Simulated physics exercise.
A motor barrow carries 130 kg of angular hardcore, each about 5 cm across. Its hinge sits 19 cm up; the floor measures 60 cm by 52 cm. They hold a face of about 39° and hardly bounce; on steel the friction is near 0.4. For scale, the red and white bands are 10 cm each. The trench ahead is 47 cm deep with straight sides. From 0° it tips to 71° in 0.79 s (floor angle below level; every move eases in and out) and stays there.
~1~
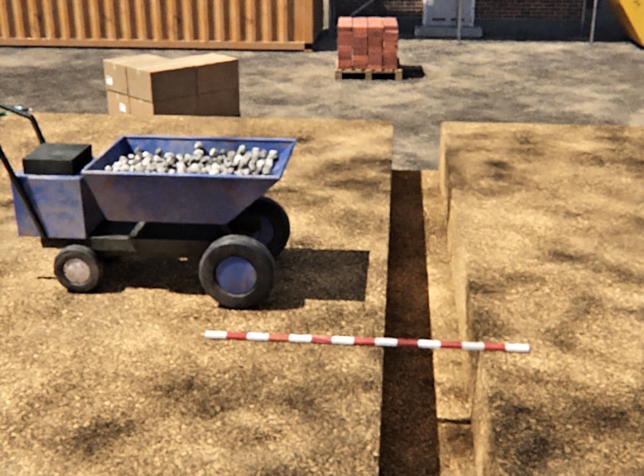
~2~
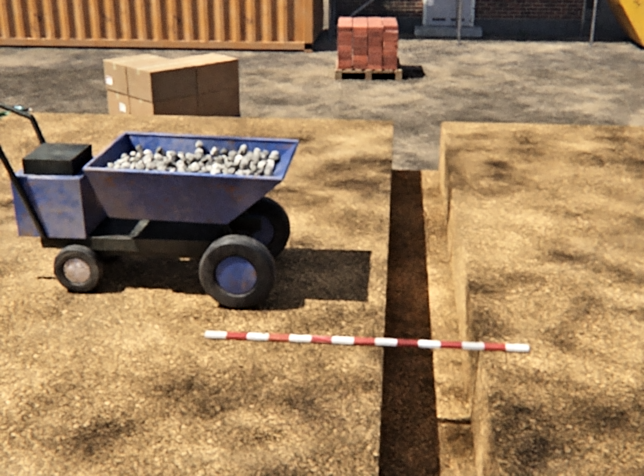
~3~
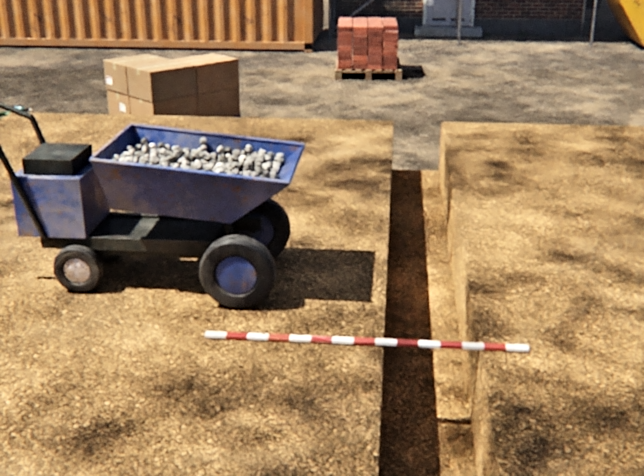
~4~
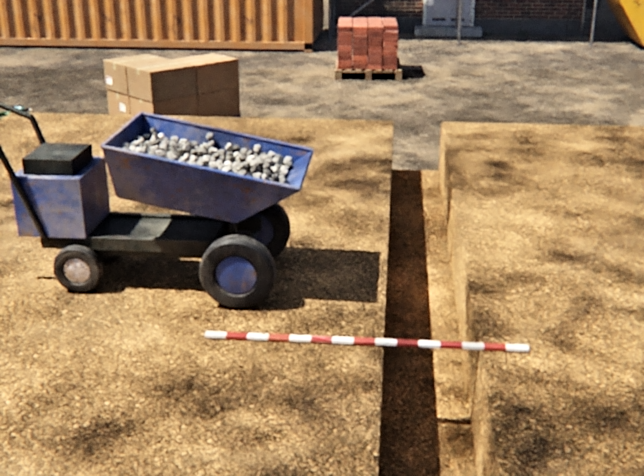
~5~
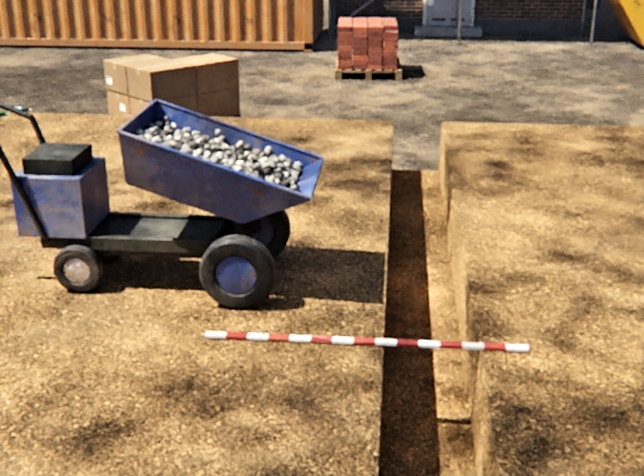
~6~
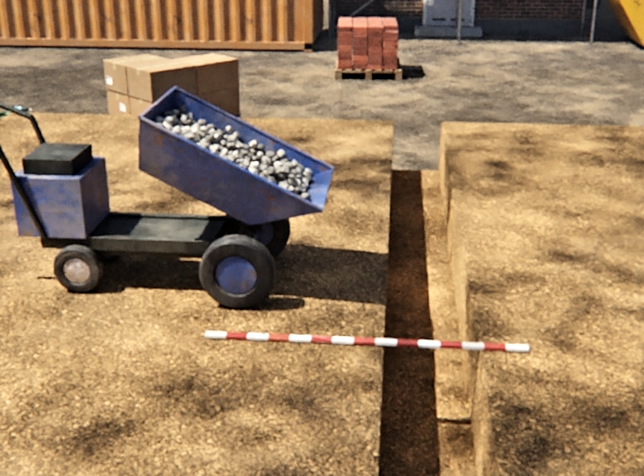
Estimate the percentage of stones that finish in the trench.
About 77 per cent.
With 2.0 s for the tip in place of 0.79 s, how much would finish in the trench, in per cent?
In that case some 70 per cent.
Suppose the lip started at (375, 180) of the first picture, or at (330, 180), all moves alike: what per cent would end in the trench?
First some 55, then 95 per cent.
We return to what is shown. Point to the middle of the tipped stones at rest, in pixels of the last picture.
Their middle is at about (426, 354).
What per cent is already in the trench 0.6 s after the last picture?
About 15 per cent by then.
Then, 0.3 s after the last picture the floor is at 60°, 100 % in the skip; the foremost stones are at (343, 235).
Then, 0.6 s after the last picture the floor is at 71°, 70 % in the skip, 16 % short of the trench, 14 % in the trench; the foremost stones are at (416, 302).
Then, 0.9 s after the last picture the floor is at 71°, 15 % in the skip, 20 % short of the trench, 65 % in the trench; the foremost stones are at (462, 347).
Then, 2.9 s after the last picture the floor is at 71°, 5 % in the skip, 17 % short of the trench, 77 % in the trench; the foremost stones are at (458, 329).
